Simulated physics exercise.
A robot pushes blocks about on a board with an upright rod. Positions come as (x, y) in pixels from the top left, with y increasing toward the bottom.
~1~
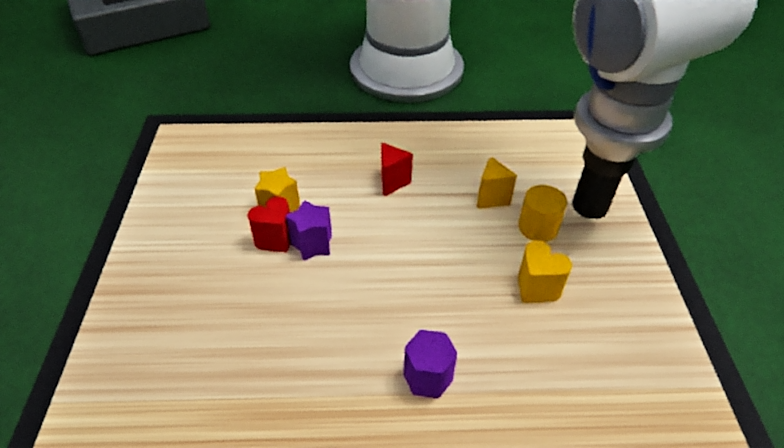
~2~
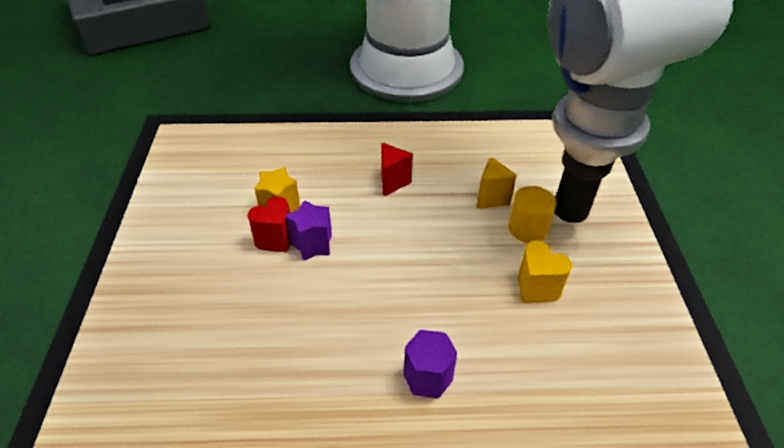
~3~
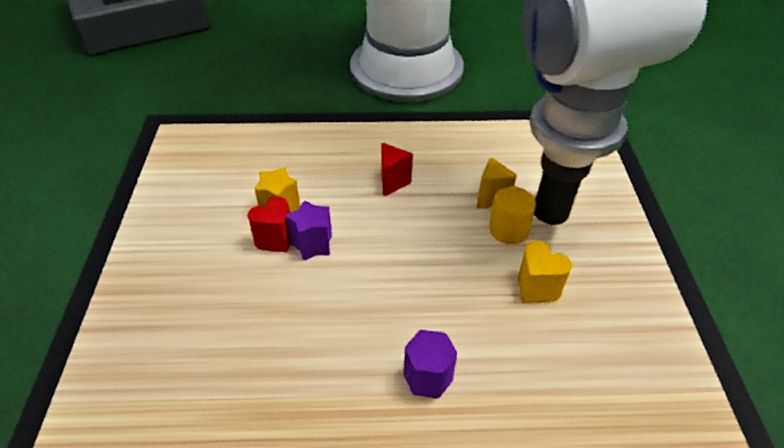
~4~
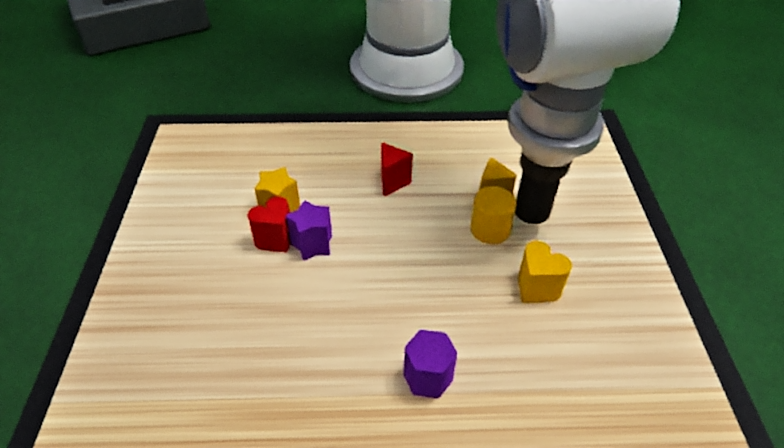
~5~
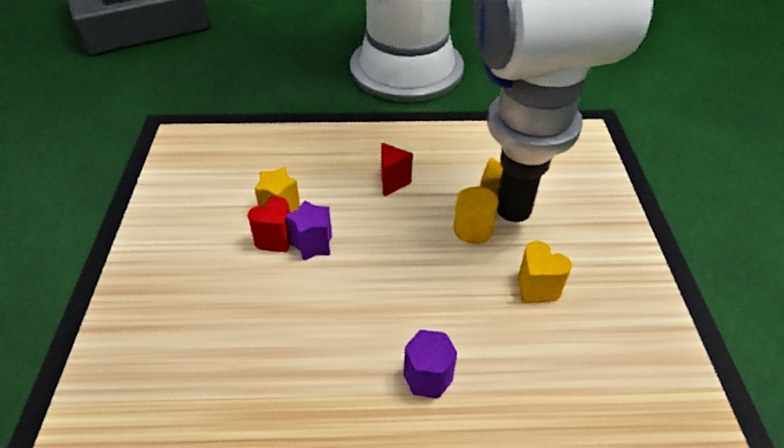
We see a robot arm with a dark upright rod push a yellow cylinder steadily left across a wooden board, passing in front of a yellow triangular block, while the red, purple and other yellow blocks stay still.
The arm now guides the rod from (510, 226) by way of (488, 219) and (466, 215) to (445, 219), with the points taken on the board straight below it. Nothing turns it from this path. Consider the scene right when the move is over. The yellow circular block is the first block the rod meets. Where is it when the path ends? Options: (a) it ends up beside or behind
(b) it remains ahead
My pick is b.
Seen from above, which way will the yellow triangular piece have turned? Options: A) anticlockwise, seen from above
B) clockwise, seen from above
B - clockwise, seen from above.
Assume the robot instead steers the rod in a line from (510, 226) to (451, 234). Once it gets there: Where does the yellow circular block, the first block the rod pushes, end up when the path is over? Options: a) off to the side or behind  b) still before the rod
The correct letter is b.
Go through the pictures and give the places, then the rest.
Rod tip at (590, 207); block tops, yellow circular block at (546, 198); yellow triangular piece at (497, 170); yellow heart-shaped block at (546, 259), in the first picture.
Rod at (571, 211); yellow circular block at (536, 199), in the second picture.
Rod at (551, 212); yellow circular block at (515, 200), in the third picture.
Rod at (532, 212); yellow circular block at (496, 200), in the fourth picture.
Rod at (514, 210); yellow circular block at (478, 200); yellow triangular piece at (497, 170); yellow heart-shaped block at (546, 259), in the fifth picture.
On the path given first. Halfway along, rod at (480, 199); yellow circular block at (448, 199); yellow triangular piece at (491, 168), turned 20° clockwise.
At the end, rod at (447, 203); yellow circular block at (418, 207); yellow triangular piece at (492, 169), turned 25° clockwise; yellow heart-shaped block in place.
